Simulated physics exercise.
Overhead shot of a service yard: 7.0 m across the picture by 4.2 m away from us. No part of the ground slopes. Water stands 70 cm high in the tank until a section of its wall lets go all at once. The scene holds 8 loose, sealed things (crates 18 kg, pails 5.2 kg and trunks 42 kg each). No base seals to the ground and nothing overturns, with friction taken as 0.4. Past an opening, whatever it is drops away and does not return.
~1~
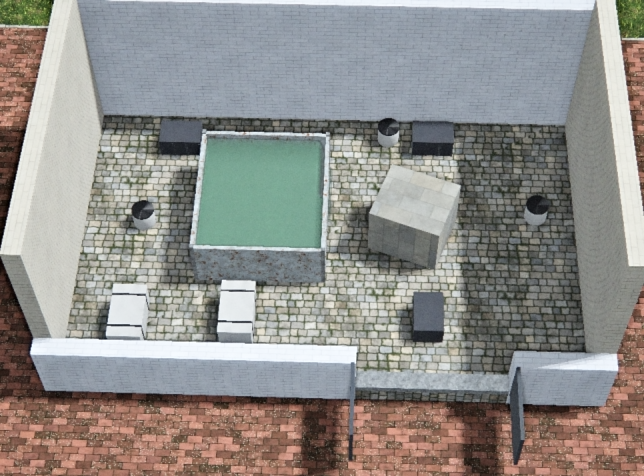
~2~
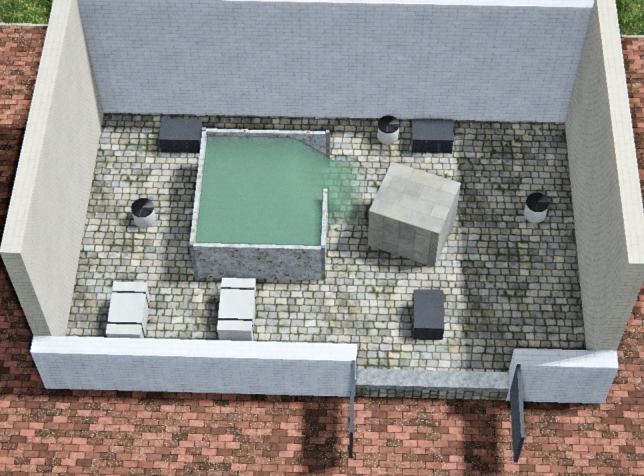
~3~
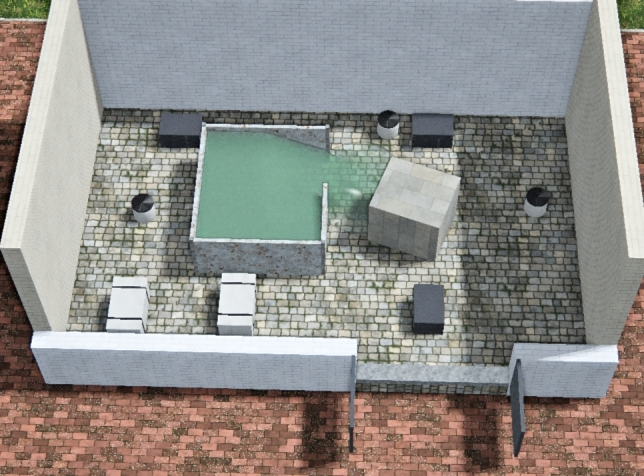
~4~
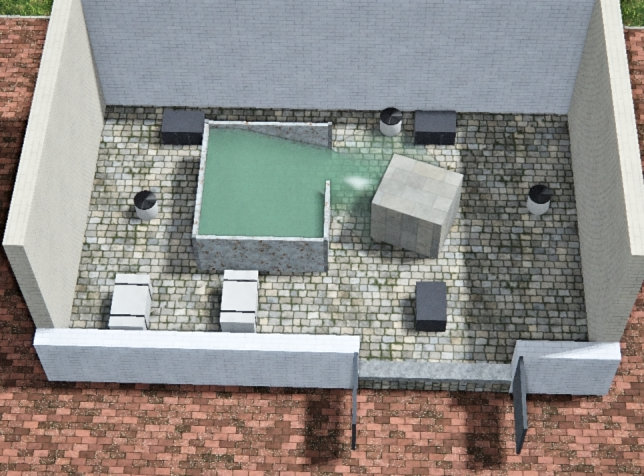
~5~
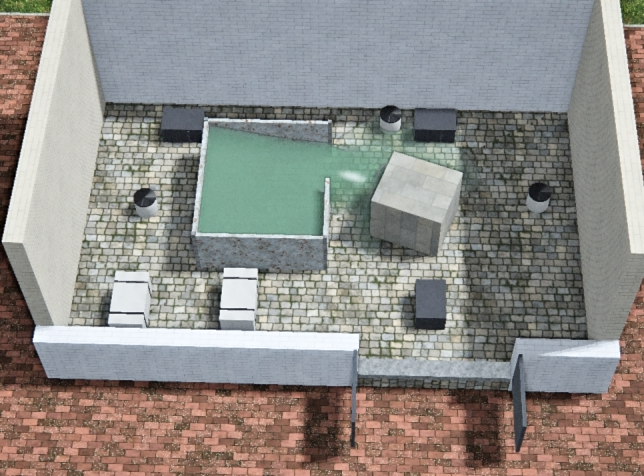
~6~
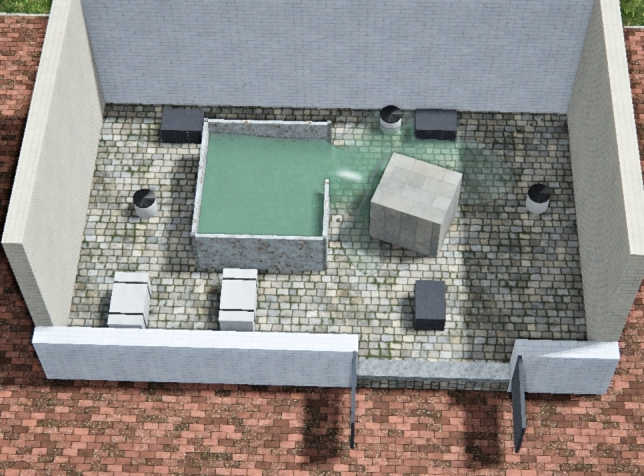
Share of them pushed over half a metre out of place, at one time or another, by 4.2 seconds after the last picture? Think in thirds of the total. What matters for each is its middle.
My answer: One to two thirds of the total.
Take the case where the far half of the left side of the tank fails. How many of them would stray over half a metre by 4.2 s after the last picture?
In that case 6 of them.
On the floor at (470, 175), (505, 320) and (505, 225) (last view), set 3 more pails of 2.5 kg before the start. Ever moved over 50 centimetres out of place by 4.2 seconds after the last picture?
Well, in turn they are above that, above that and above that.
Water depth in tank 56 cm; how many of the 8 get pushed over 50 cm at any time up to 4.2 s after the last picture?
With that change, 3 of them.
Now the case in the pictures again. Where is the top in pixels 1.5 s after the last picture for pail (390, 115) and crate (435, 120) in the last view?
Somewhere about (521, 126) and (555, 123).
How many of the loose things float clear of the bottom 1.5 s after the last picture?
It comes to 3.
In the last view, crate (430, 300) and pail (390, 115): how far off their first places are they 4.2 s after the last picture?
In that order: 20 cm, 150 cm.
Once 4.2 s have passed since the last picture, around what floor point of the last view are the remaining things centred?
The average lands around (289, 260).
Then, 0.4 s after the last picture 0 of 8 are over 50 cm from their spots; 1 afloat.
Then, 1.5 s after the last picture 2 of 8 are over 50 cm from their spots; 3 afloat.
Then, 2.8 s after the last picture 3 of 8 are over 50 cm from their spots; 2 afloat.
Then, 4.2 s after the last picture 3 of 8 are over 50 cm from their spots, and 3 have been at some point; 1 afloat.
